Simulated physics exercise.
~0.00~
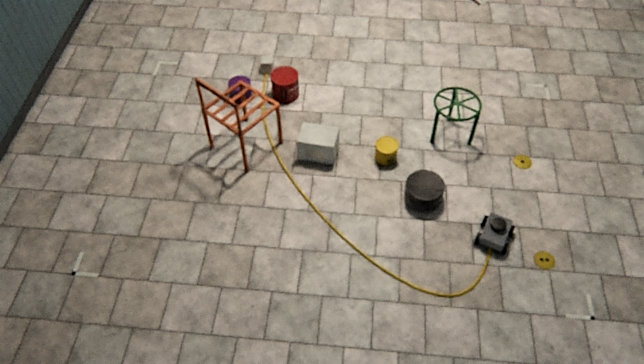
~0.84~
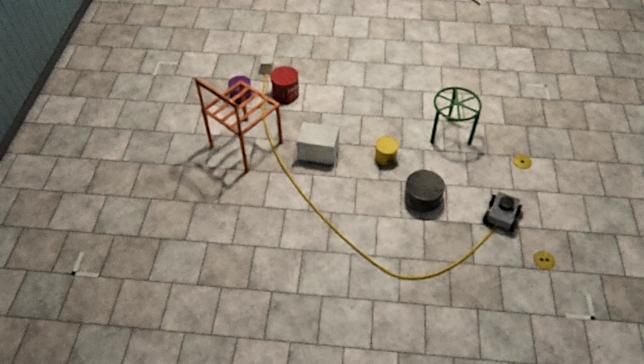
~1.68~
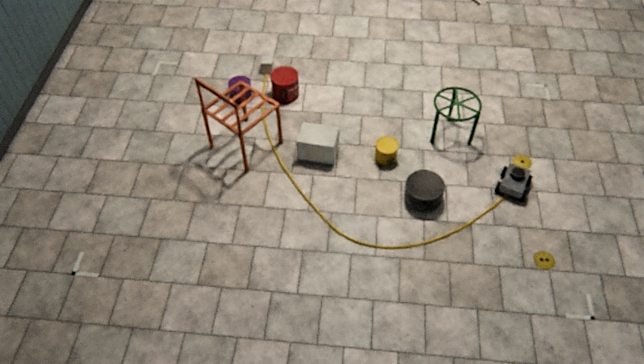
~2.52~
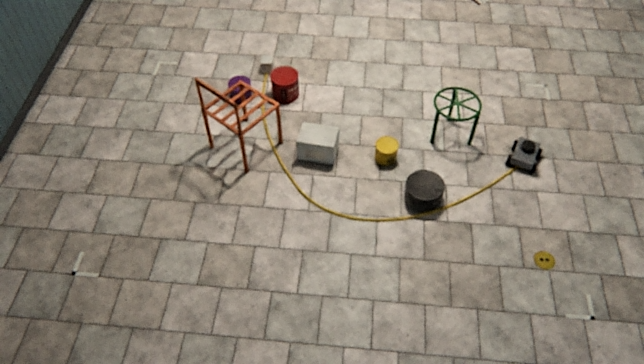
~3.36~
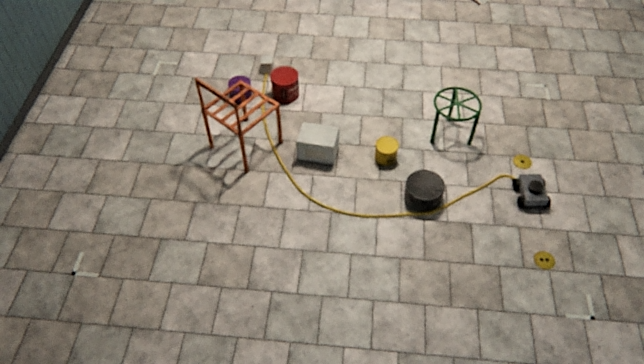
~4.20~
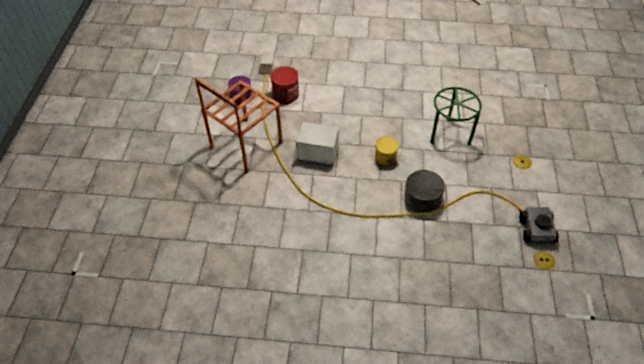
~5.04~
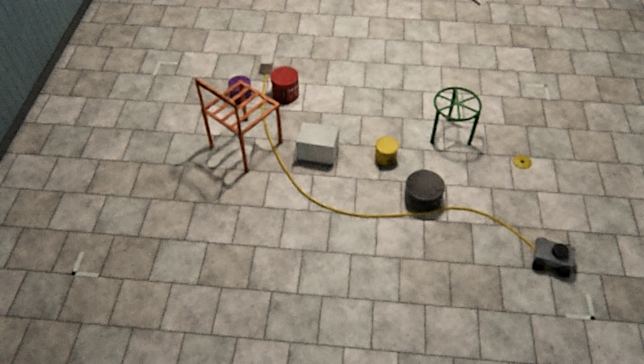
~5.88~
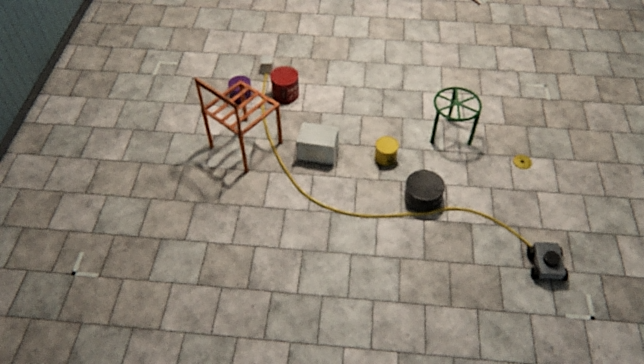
A small dark cart trailing a long yellow lead sits at the right of a pale tiled floor, seen from high above. An orange chair stands at the upper left near a purple tub and a red bucket, with a white carton, a yellow bucket, a black bin and a green stool spread across the middle. The cart rolls up to the upper yellow mark, drawing the lead against the black bin. It then turns and heads down to the lower mark, the lead bending behind it. It stops around there, turning slightly, while the green stool and everything else stay put.
